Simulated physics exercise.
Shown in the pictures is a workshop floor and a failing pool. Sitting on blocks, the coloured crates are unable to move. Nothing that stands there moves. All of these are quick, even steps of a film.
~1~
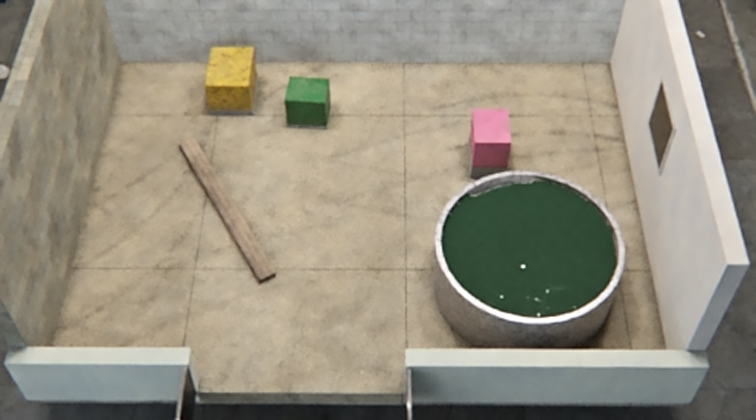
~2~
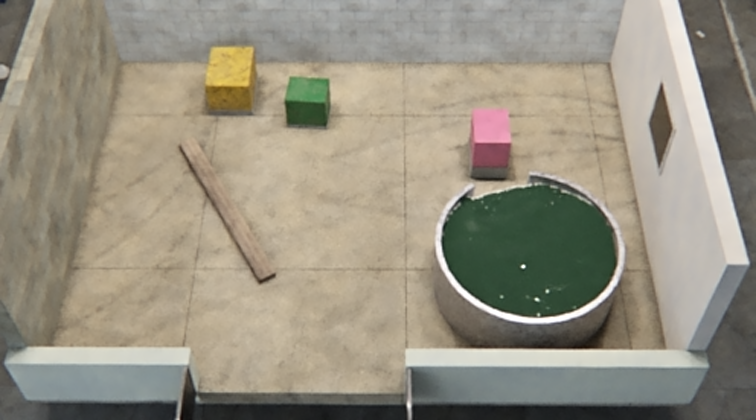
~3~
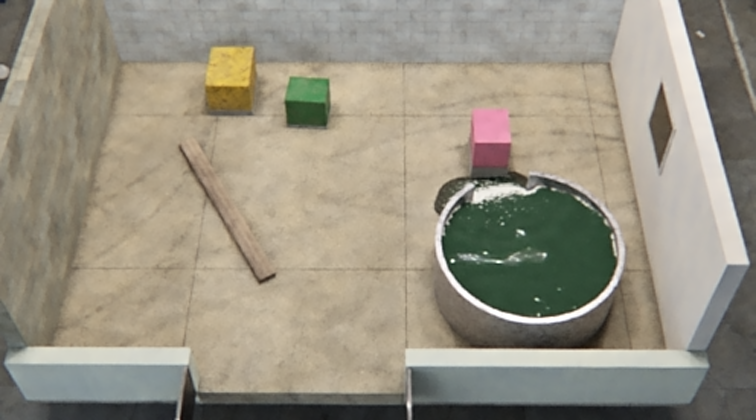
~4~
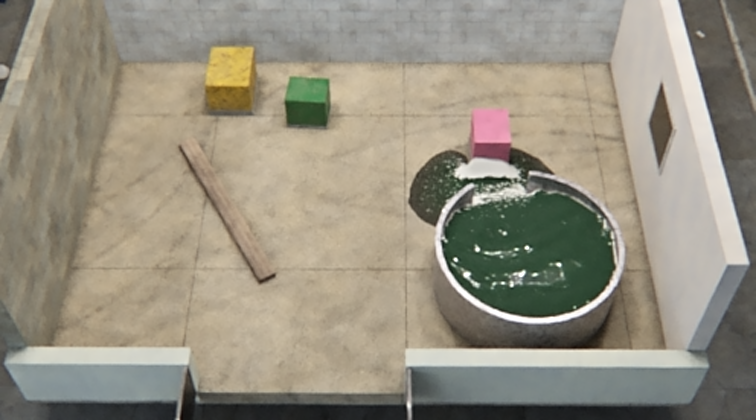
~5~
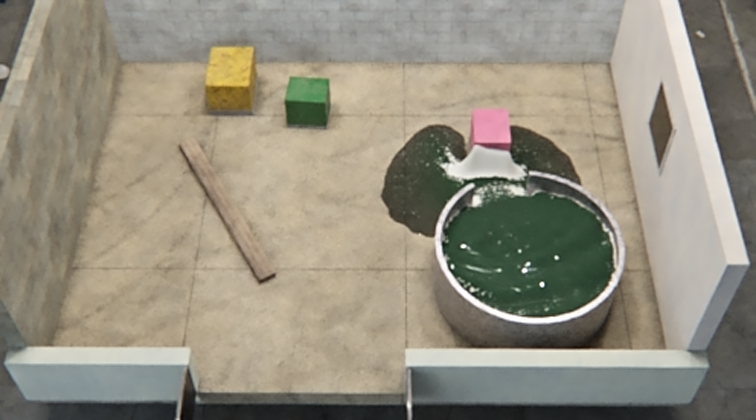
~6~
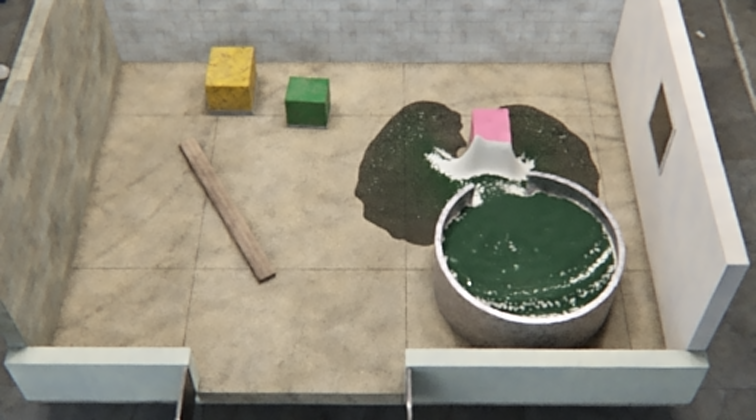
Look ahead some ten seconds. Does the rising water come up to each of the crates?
The pink crate - yes, it does. The yellow crate - yes, it does. The green crate - yes, it does.
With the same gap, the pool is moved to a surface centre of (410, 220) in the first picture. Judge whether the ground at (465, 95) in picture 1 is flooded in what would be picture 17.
That point would end up soaked.
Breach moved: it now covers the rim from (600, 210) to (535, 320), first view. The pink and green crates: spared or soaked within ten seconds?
So the pink crate remains untouched while the green crate goes wet.
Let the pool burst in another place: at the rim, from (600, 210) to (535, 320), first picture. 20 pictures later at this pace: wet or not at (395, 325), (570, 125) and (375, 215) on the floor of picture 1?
One after the other: Under water, wet, clear.
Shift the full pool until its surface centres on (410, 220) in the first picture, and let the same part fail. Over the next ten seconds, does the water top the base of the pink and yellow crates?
Pink: Not reached; yellow: Overtopped.
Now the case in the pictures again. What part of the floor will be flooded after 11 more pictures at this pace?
That should be about 50 %.
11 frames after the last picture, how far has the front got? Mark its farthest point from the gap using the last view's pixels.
Approximate pixel: (163, 69).
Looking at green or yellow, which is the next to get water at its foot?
It's the green-painted one.
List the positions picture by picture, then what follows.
Still water in the pool at (529, 246), in the first picture.
The front is at a hidden place, out from the gap on the pool's far side, in the second picture.
Water pours out on the pool's far side and has run to (455, 183), in the third picture.
The front is at (438, 159), out from the gap on the pool's far side, in the fourth picture.
Water pours out on the pool's far side and has run to (430, 130), in the fifth picture.
The front is at (410, 108), out from the gap on the pool's far side, in the sixth picture.
A moment on, water covers 30 % of the floor; the pink crate water round its plinth, the yellow crate not reached, the green crate water round its plinth.
Next, water covers 50 % of the floor; the pink crate water round its plinth, the yellow crate water round its plinth, the green crate water round its plinth.
Then, water covers 60 % of the floor; the pink crate water round its plinth, the yellow crate water round its plinth, the green crate water round its plinth.
Later, water covers 80 % of the floor; the pink crate water round its plinth, the yellow crate water round its plinth, the green crate water round its plinth.
In the end, water covers 100 % of the floor; the pink crate was topped, the yellow crate was topped, the green crate was topped.
